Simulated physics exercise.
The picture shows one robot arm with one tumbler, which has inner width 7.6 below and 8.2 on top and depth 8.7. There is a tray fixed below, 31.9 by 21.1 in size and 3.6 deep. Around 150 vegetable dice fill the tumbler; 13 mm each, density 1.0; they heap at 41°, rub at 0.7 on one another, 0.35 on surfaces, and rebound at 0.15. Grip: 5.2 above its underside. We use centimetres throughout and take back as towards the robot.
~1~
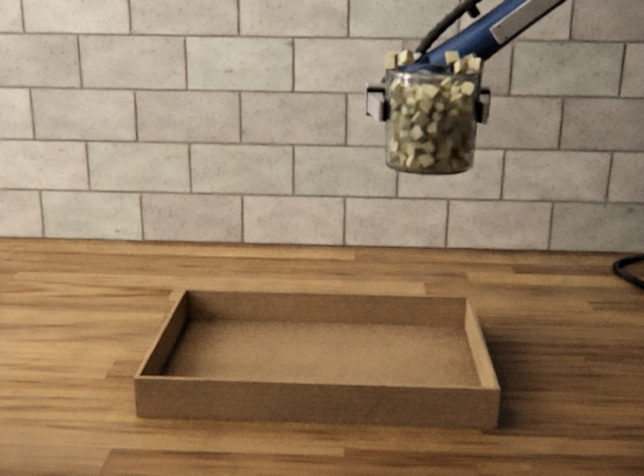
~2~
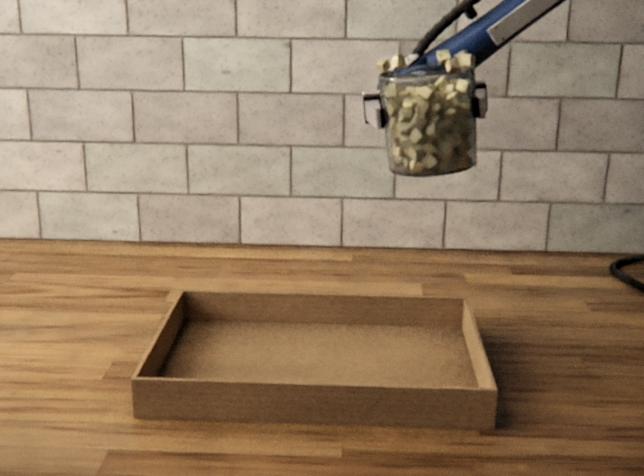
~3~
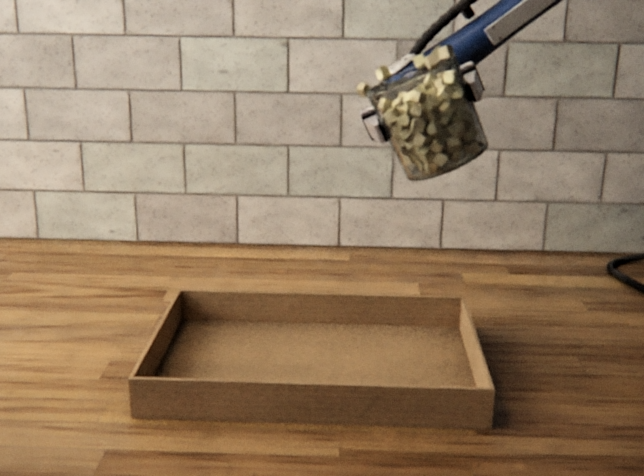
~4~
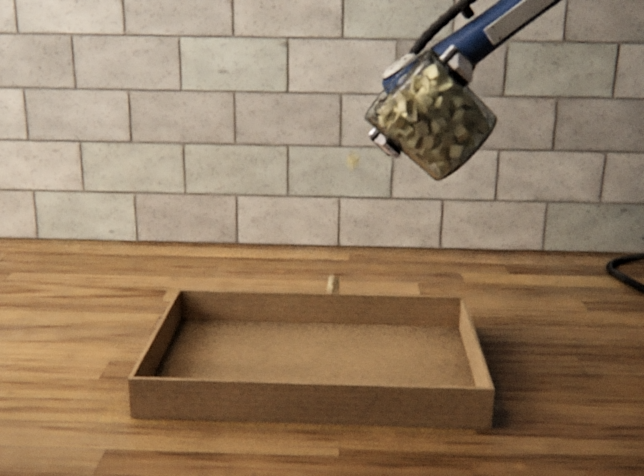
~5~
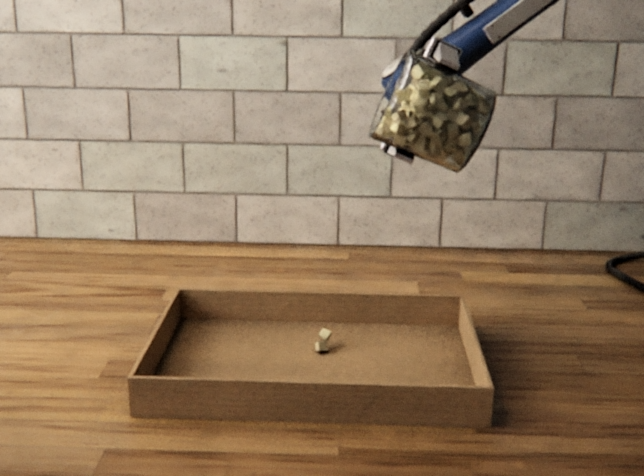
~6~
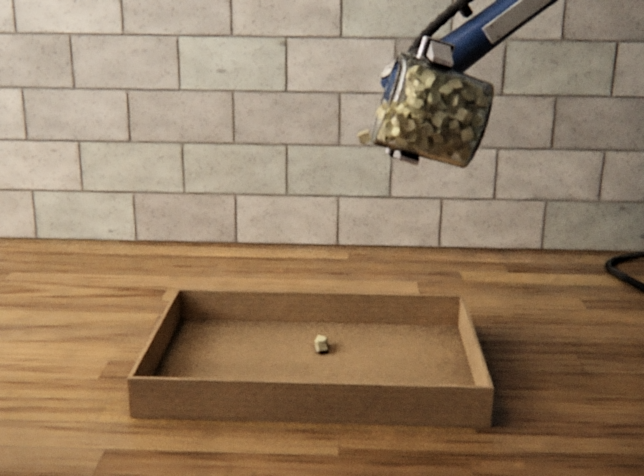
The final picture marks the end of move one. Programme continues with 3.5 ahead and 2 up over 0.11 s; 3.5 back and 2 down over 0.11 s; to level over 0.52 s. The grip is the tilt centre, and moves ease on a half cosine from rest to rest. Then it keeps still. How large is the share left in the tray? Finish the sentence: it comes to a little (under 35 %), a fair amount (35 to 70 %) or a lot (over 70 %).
It comes to a fair amount.
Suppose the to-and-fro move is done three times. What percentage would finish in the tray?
Then roughly 80 percent.
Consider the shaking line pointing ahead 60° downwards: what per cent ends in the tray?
About 5 per cent.
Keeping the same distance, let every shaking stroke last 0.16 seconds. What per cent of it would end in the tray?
Roughly 15 percent then.
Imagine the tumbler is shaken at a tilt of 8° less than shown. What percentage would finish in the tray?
Estimate: Around 35 per cent.
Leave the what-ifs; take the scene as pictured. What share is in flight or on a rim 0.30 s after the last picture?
Logged share: Close to 49 per cent.
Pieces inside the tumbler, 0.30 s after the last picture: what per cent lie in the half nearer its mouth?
About 60 per cent.
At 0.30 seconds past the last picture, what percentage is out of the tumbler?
By then near 50 % is out.
Then, 0.30 s on, tilted 70° forward, highest piece 28 above the table; 71 in the tumbler, 4 in the tray, 72 in flight or on a rim.
Then, 0.59 s on, tilted 14° forward, highest piece 29 above the table; 82 in the tray, 65 in the tumbler.
Then, 0.94 s on, level, highest piece 28 above the table; 82 in the tray, 65 in the tumbler.
Then, 1.99 s on, level, highest piece 28 above the table; 82 in the tray, 65 in the tumbler.
In the end, 82 in the tray, 65 in the tumbler. That is 56 % in the tray.
